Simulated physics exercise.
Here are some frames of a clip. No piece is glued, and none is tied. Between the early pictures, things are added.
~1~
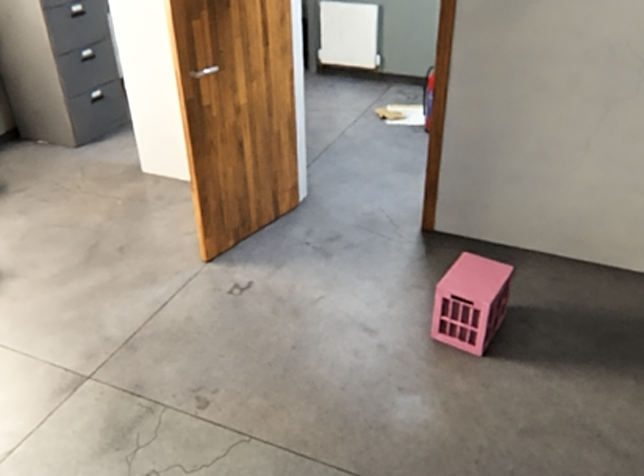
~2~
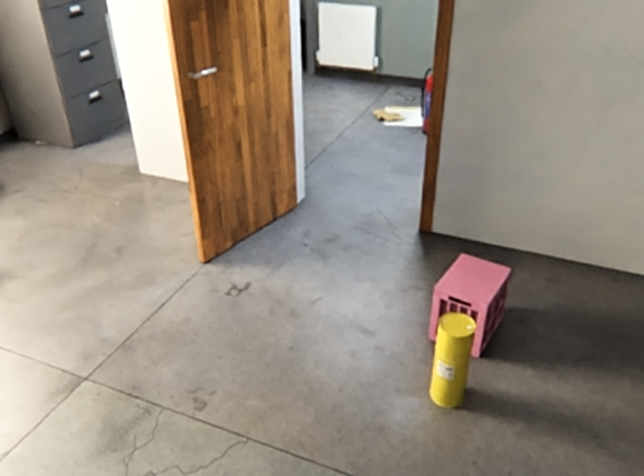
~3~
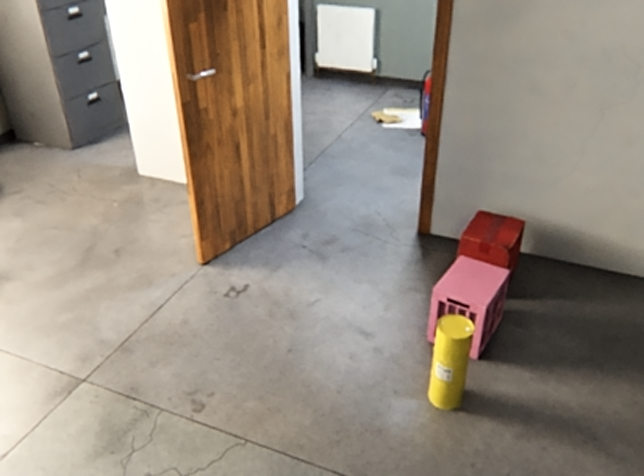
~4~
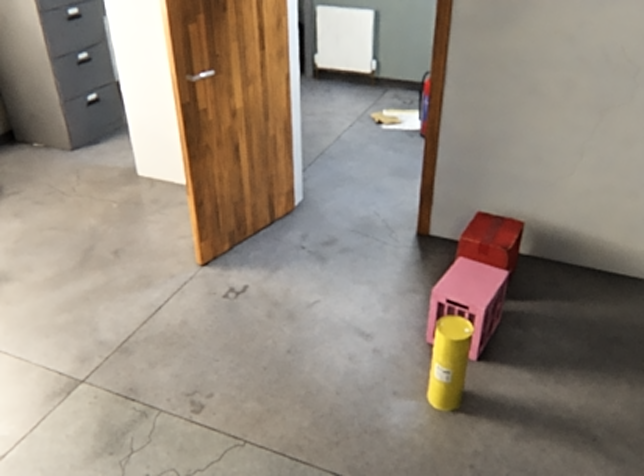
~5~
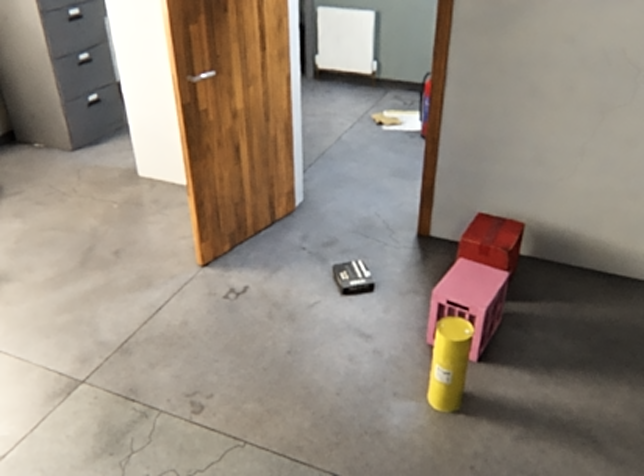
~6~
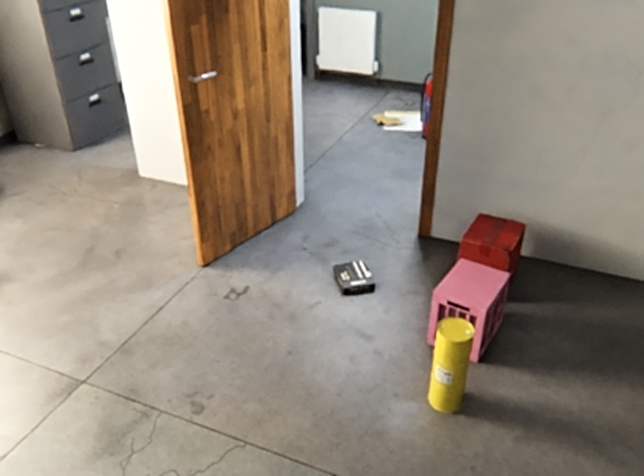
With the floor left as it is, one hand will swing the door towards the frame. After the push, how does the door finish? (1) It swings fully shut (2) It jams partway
(1) It swings fully shut.
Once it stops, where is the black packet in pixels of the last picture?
Around (389, 275).
Then, 0.90 s past the last view, door 81° open.
Then, 1.60 s past the last view, door 45° open; black packet displaced a little near (364, 276).
Then, 1.80 s past the last view, door 35° open; black packet displaced about its own width near (383, 275).
Then, 2.10 s past the last view, door 18° open; black packet displaced about its own width near (390, 275).
Finally, door 0° open; moved from the start, black packet; the other 3 still in place. Final places as the last picture's camera would see them, black packet near (390, 275).
